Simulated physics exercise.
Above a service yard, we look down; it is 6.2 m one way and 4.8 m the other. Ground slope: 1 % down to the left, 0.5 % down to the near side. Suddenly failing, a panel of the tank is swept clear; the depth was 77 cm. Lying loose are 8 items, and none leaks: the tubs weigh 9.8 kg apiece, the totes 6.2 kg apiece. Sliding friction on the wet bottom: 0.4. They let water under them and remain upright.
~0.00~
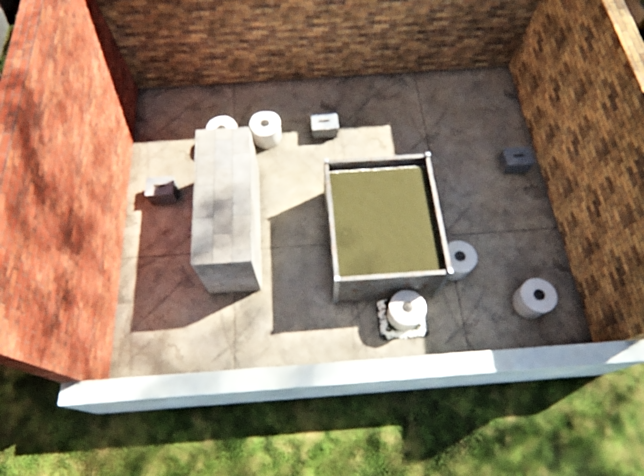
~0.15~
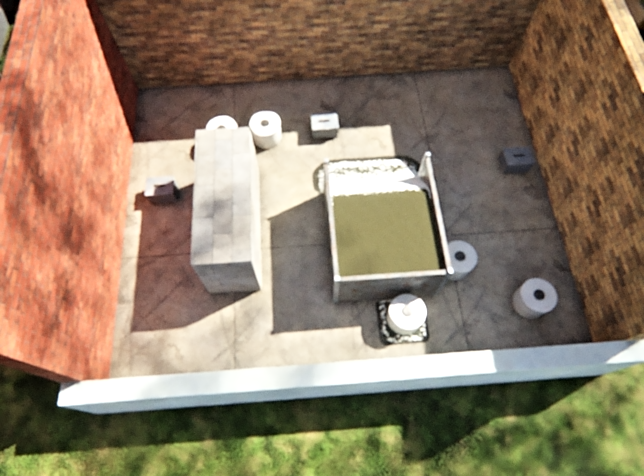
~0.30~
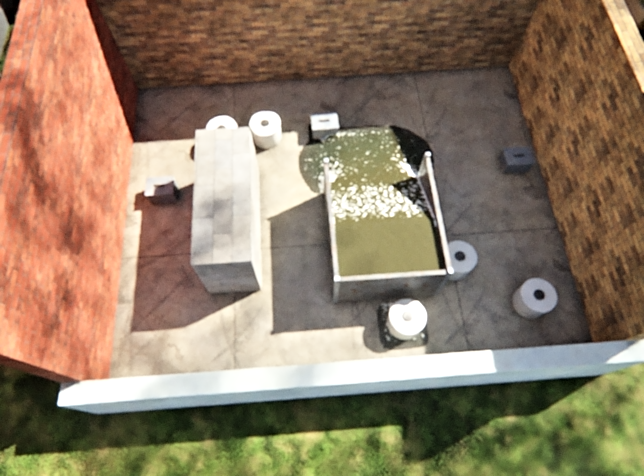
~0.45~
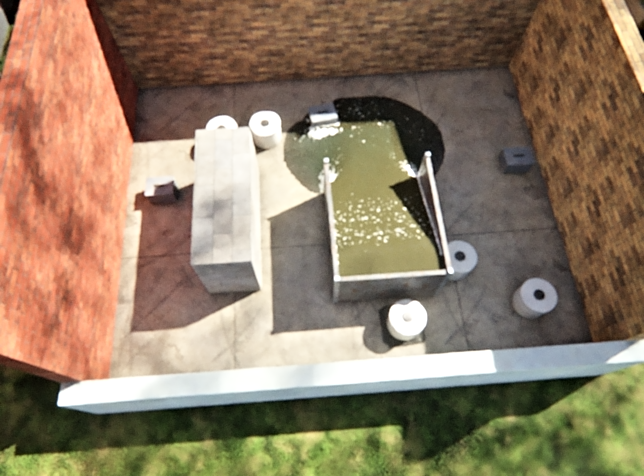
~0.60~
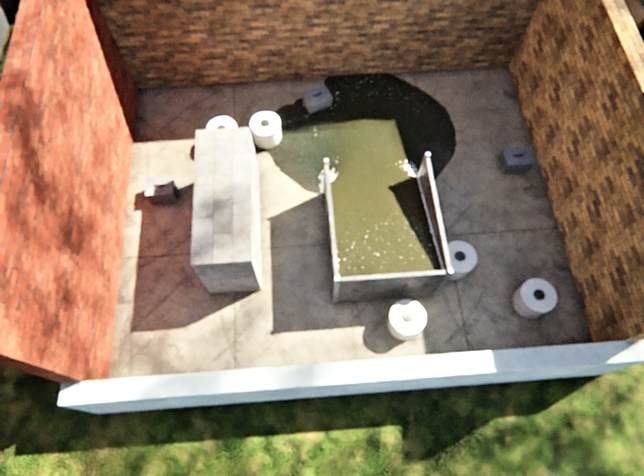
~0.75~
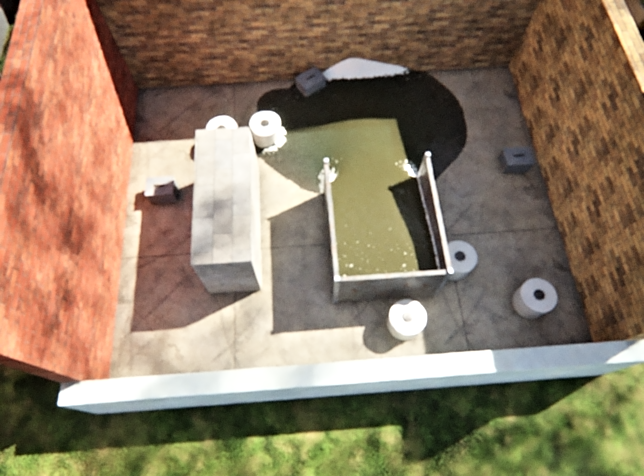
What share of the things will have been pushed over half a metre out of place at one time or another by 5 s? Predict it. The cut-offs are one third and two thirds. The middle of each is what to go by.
Upper band.
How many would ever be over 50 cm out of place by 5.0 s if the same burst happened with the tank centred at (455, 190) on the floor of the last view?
In that case the number is 7.
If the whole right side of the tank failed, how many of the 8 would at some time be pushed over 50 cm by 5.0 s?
That would give 5.
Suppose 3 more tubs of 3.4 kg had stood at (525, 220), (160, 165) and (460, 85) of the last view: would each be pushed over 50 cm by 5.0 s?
First goes beyond, second goes beyond, third goes beyond.
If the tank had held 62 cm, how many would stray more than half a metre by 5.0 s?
Count under that change: 5.
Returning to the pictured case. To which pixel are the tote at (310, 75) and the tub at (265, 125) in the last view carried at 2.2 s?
(164, 86) and (199, 107), roughly.
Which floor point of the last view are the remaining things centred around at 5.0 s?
Roughly at (305, 322).
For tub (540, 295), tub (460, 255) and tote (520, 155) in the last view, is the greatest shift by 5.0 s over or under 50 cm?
The first is beyond the limit, the second beyond the limit, and the third beyond the limit.
After 1.1 s 1 of 8 are over 50 cm from their spots; 1 afloat.
After 2.2 s 2 of 8 are over 50 cm from their spots; 1 afloat.
After 3.5 s 5 of 8 are over 50 cm from their spots; 2 afloat.
After 5.0 s 7 of 8 are over 50 cm from their spots, and 7 have been at some point; 5 afloat.
